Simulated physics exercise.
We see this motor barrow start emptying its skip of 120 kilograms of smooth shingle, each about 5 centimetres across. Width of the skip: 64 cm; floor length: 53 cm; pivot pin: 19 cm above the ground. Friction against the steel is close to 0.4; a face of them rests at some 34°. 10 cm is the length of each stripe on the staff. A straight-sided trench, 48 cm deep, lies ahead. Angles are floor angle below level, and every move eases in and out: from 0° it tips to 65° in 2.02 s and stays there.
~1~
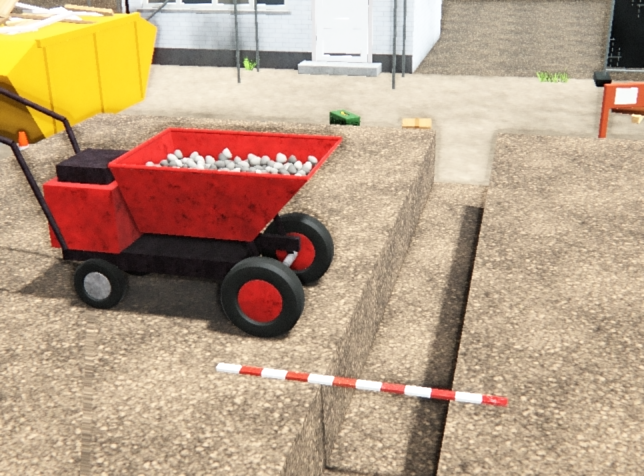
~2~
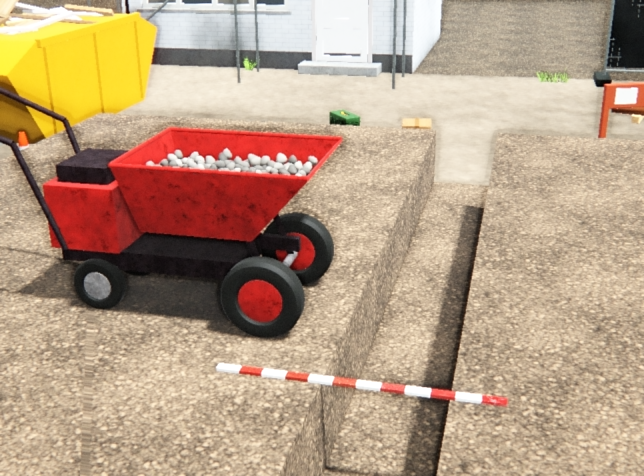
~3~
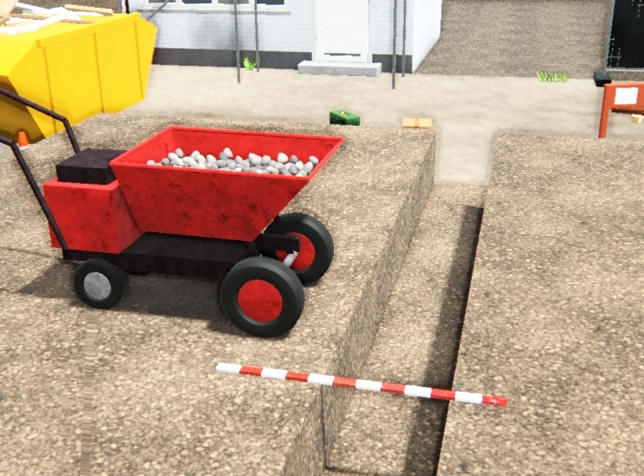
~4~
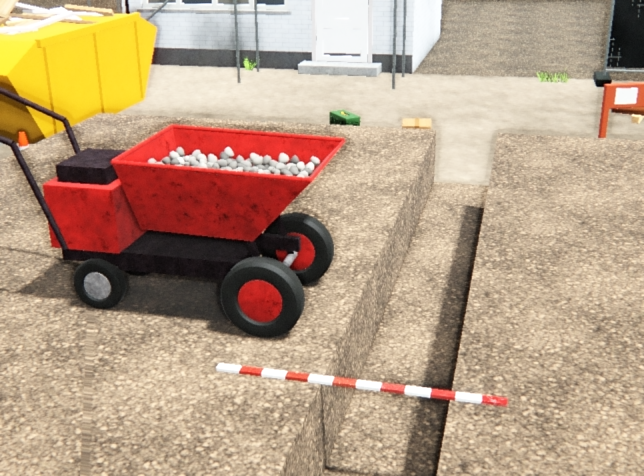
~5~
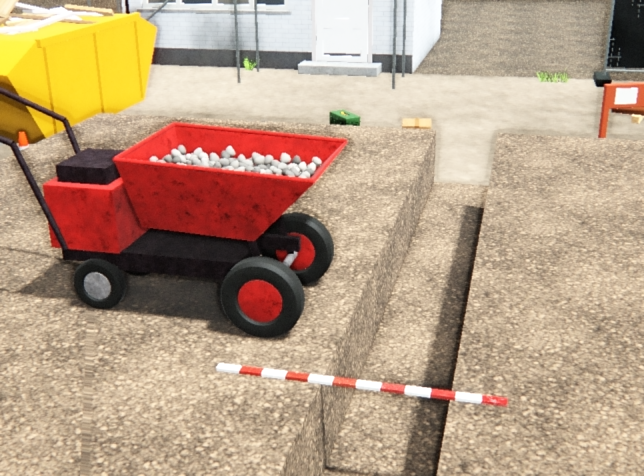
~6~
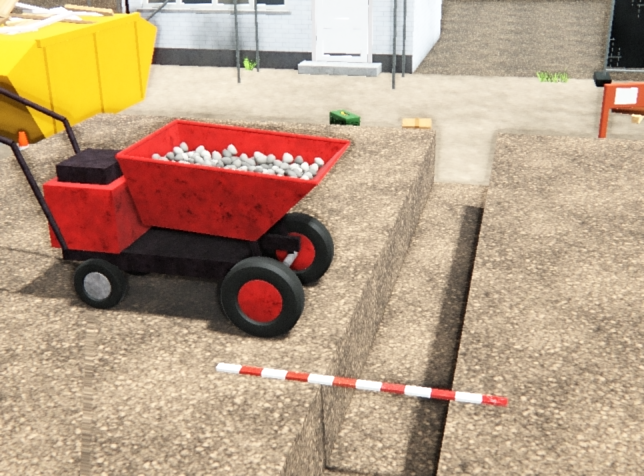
We see a red dumper loaded with pale stones standing beside a straight trench, with a red-and-white striped pole lying across it. The skip stays still at first, then tilts very slightly forward to the right.
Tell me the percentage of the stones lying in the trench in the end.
Close to 77 %.
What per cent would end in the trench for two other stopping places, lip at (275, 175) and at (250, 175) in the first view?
100 %, then 100 %.
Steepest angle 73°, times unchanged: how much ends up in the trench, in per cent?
Roughly 80 per cent would end in the trench.
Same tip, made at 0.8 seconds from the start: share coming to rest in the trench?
It'd be some 55 per cent.
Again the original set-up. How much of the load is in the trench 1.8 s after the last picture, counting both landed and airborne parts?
Close to 40 per cent has got there by then.
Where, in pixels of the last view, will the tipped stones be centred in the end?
At about pixel (434, 401) in the last view.
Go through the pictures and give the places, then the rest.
The skip is at 0°, its lip at (308, 179); the top of the load is at (228, 167), in the first frame.
Lip at (308, 179), floor tilted 0°, highest stones at (213, 166), in the second frame.
Lip at (309, 180), floor tilted 1°, highest stones at (201, 164), in the third frame.
The skip is at 1°, its lip at (311, 180); the top of the load is at (202, 163), in the fourth frame.
The skip is at 3°, its lip at (314, 182); the top of the load is at (193, 160), in the fifth frame.
The skip is at 4°, its lip at (317, 183); the top of the load is at (195, 158), in the sixth frame.
Then, 1.2 s after the last picture the floor is at 55°, 100 % in the skip; the foremost stones are at (404, 252).
Then, 1.8 s after the last picture the floor is at 65°, 48 % in the skip, 38 % in the trench, 14 % past the trench; the foremost stones are at (540, 338).
Then, 2.2 s after the last picture the floor is at 65°, 22 % in the skip, 55 % in the trench, 23 % past the trench; the foremost stones are at (604, 349).
Then, 4.1 s after the last picture the floor is at 65°, 0 % in the skip, 77 % in the trench, 23 % past the trench; the foremost stones are at (627, 348).
